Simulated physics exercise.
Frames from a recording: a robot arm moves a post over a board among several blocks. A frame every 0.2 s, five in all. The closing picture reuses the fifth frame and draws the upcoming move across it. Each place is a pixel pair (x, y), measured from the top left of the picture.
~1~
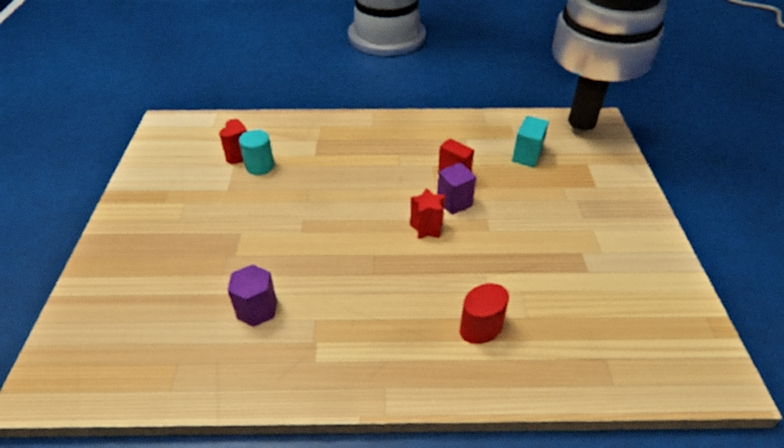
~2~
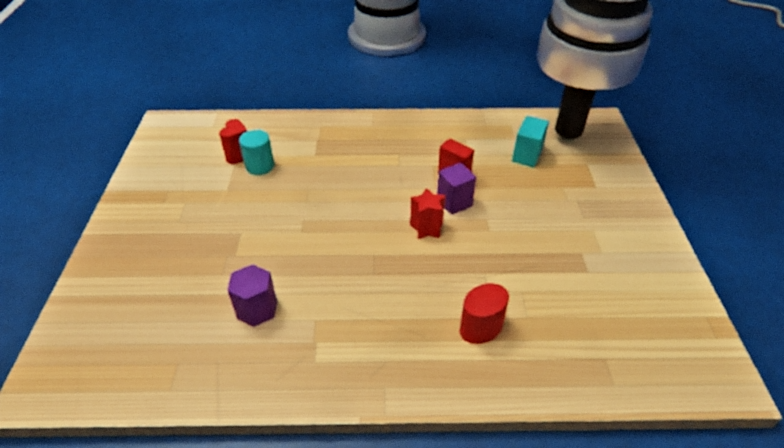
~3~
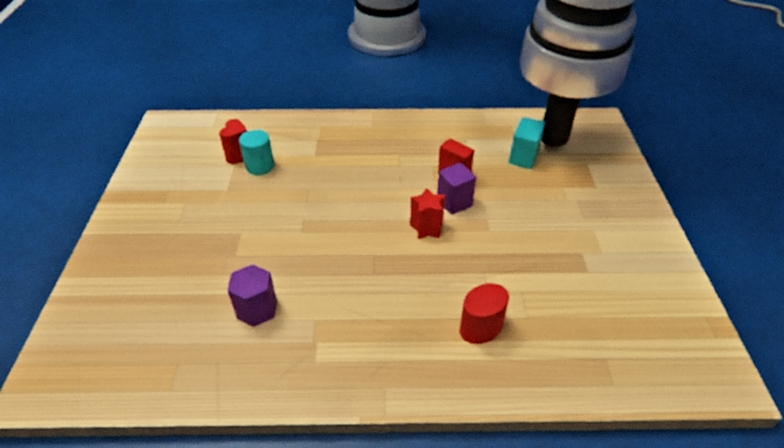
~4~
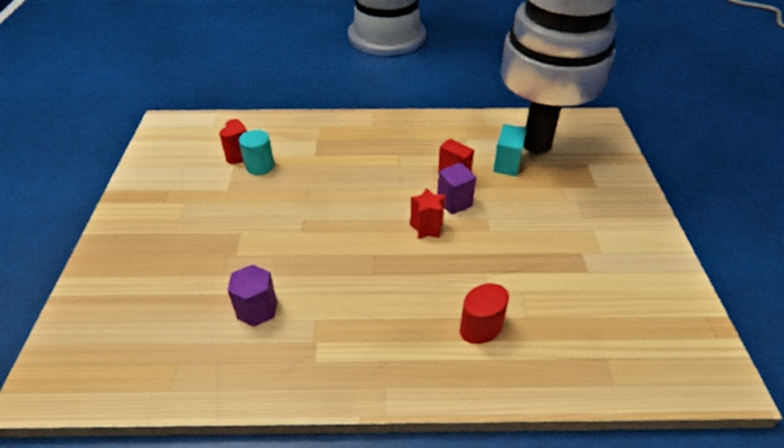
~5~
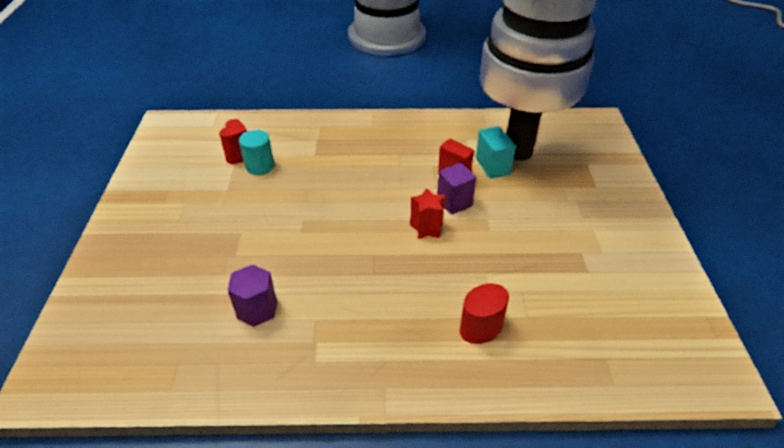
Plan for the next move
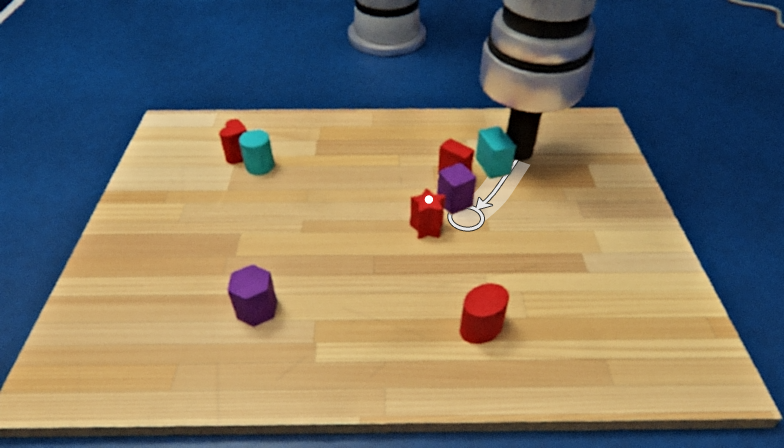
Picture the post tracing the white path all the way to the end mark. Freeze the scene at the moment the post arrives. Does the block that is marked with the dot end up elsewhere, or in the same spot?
It stays put.
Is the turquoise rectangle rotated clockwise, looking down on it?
Yes, that is how it ends up.
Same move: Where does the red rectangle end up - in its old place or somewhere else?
Once the path is done, it is somewhere new.
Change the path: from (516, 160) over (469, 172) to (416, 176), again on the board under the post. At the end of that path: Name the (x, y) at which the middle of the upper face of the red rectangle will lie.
It sits at (378, 168).
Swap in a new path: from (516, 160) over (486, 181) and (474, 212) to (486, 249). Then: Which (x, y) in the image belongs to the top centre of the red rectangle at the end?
I'd place it at (434, 149), taking the centre of its top.
The line goes from (516, 160) through (497, 189) to (466, 218); the dot is on the red star-shaped block.
On the path given first. One third of the way, post at (505, 171); red rectangle at (449, 147), turned 10° clockwise; turquoise rectangle at (480, 144), turned 30° clockwise.
Two thirds of the way, post at (490, 190); red rectangle at (444, 146), turned 15° clockwise; turquoise rectangle at (478, 145), turned 40° clockwise.
At the end, post at (467, 209); red star-shaped block unmoved; red rectangle at (444, 146), turned 15° clockwise; purple square at (442, 178), turned 60° clockwise; turquoise rectangle at (478, 145), turned 40° clockwise.
